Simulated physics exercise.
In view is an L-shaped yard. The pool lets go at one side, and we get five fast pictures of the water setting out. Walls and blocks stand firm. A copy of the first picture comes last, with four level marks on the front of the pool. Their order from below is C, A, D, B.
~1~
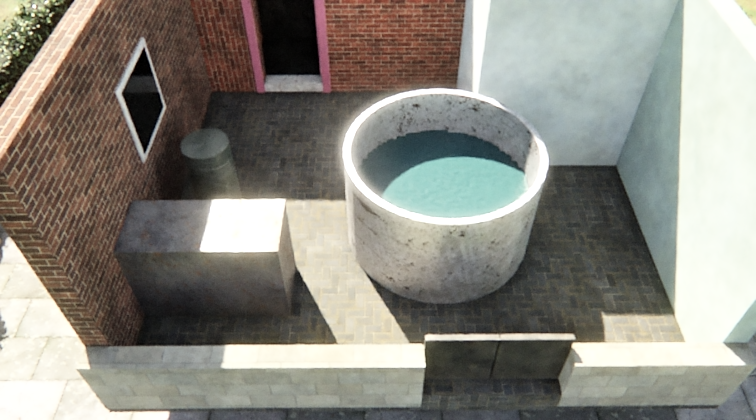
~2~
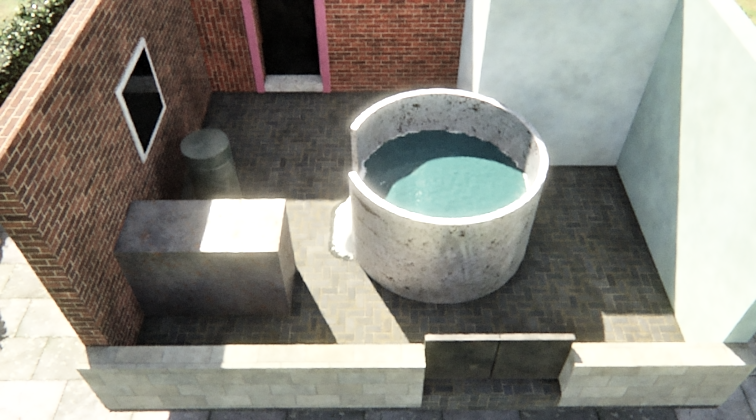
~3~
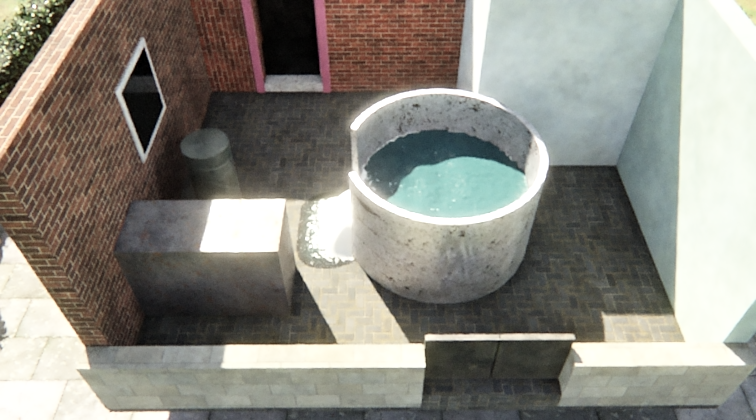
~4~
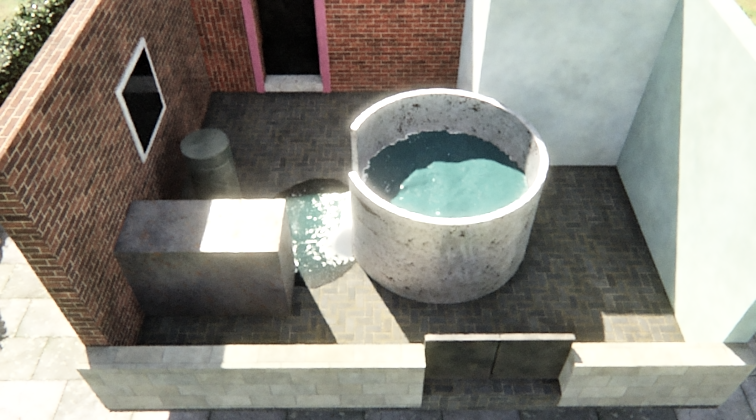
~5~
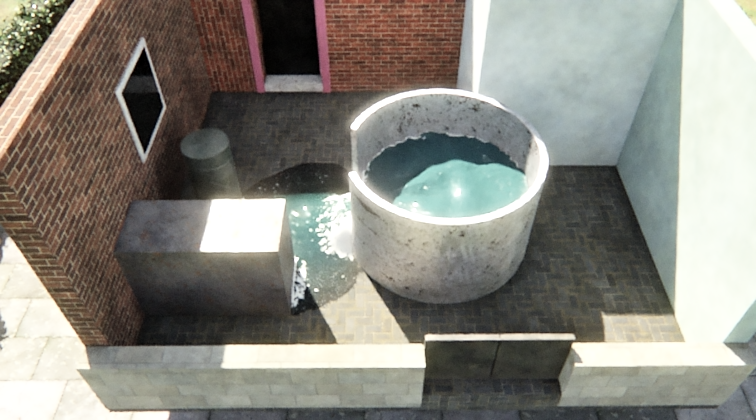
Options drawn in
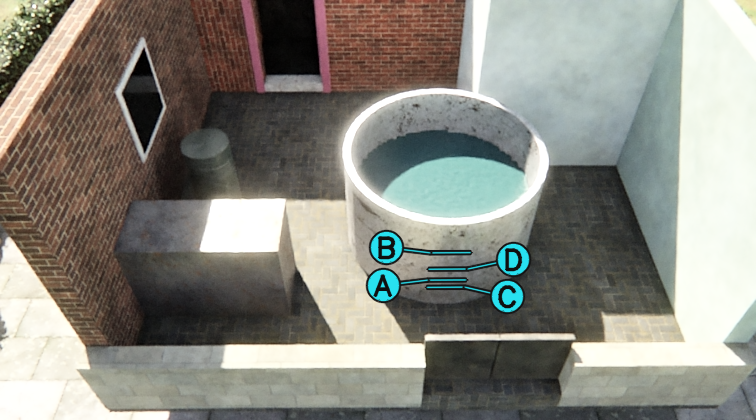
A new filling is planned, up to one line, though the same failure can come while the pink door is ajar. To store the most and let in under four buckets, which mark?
The limit is D.
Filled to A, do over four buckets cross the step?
No, not at all.
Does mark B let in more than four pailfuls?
Yes, it does.
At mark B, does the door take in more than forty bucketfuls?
No, less.
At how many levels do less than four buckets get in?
Three of them.
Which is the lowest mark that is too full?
That is mark B.
In cyan, A at (446, 280); B at (450, 252); C at (445, 287); D at (448, 269); from the bottom up C, A, D, B.
With A, nothing gets over.
With B, about 15 bucketfuls get in.
With C, nothing gets over.
With D, a bucket or two gets in.
